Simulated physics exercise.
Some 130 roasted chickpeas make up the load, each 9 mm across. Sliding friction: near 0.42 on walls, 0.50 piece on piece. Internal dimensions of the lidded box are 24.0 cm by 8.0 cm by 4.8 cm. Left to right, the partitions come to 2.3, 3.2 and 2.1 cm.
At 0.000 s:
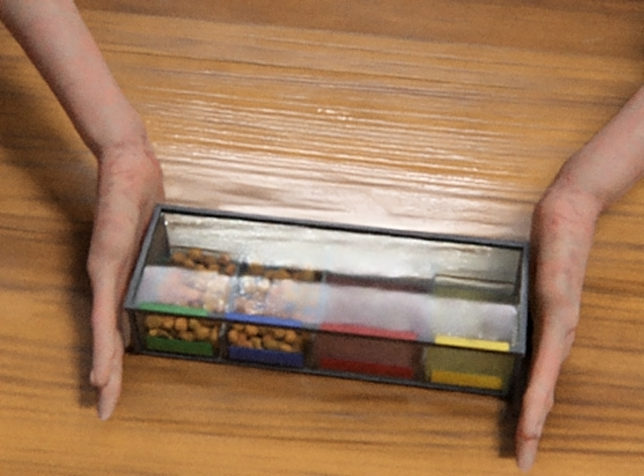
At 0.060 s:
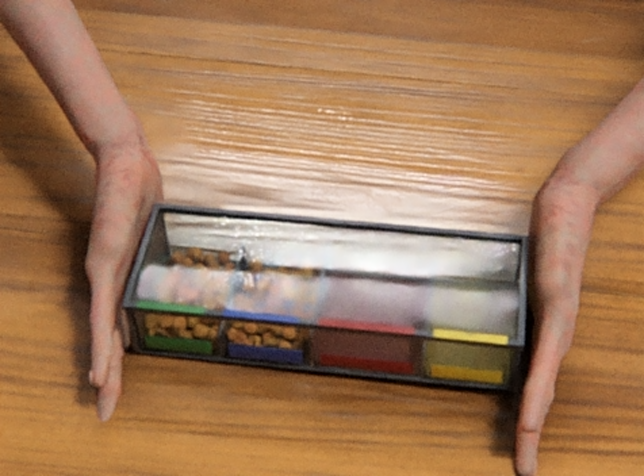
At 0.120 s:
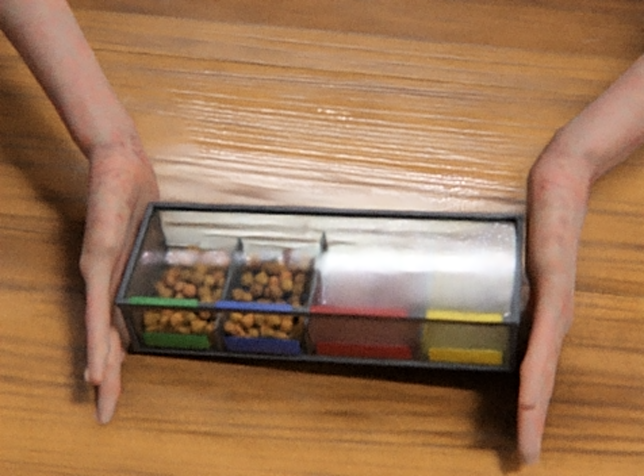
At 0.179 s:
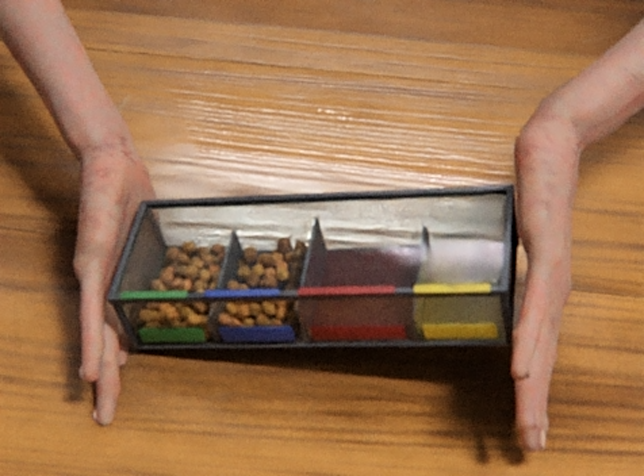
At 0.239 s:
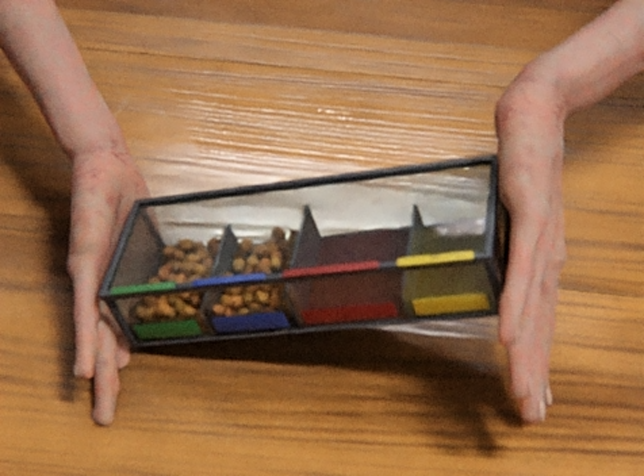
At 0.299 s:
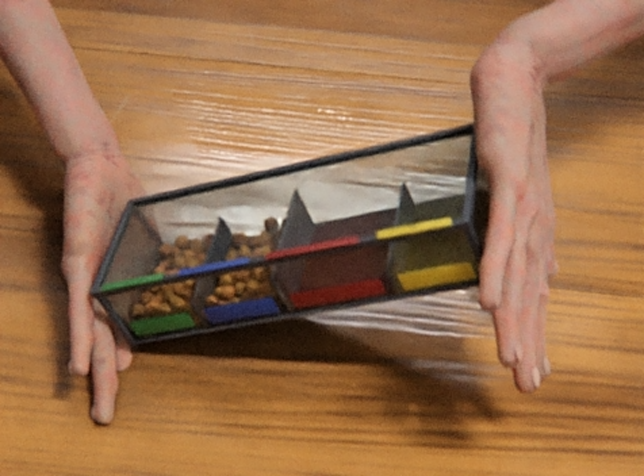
To begin with, two hands hold a clear lidded box level on a wooden table, with roasted chickpeas in its green and blue sections and none in the red and yellow. The right hand then raises its end, tilting the box steeply down toward the left while the chickpeas stay in their two sections.
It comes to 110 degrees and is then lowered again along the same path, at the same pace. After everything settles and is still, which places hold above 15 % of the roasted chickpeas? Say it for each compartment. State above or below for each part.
Red: Below. Blue: Below. Green: Above. Yellow: Below.
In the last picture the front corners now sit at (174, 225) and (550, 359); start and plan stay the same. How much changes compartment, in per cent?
About 65 %.
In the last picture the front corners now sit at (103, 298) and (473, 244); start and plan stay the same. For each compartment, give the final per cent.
Red 0, blue 0, green 100, yellow 0.
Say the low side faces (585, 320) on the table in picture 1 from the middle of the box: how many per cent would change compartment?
I'd say close to 65 %.
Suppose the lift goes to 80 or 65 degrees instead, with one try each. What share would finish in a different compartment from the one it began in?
First try: Around 5 %; second try: Around 0 %.
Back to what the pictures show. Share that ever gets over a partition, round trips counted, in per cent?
Around 40 percent.
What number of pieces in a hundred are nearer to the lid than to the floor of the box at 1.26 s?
Roughly 60 per cent.
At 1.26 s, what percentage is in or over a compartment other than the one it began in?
Reading: Close to 30 %.
After 1.26 s, tilt 109 degrees; blue 15 %, green 85 %.
After 1.90 s, tilt 48 degrees; green 100 %.
Then, at 2.58 s, tilt 0 degrees; blue 5 %, green 95 %.
At rest (3.0 s), red 0 %, blue 5 %, green 95 %, yellow 0 %.
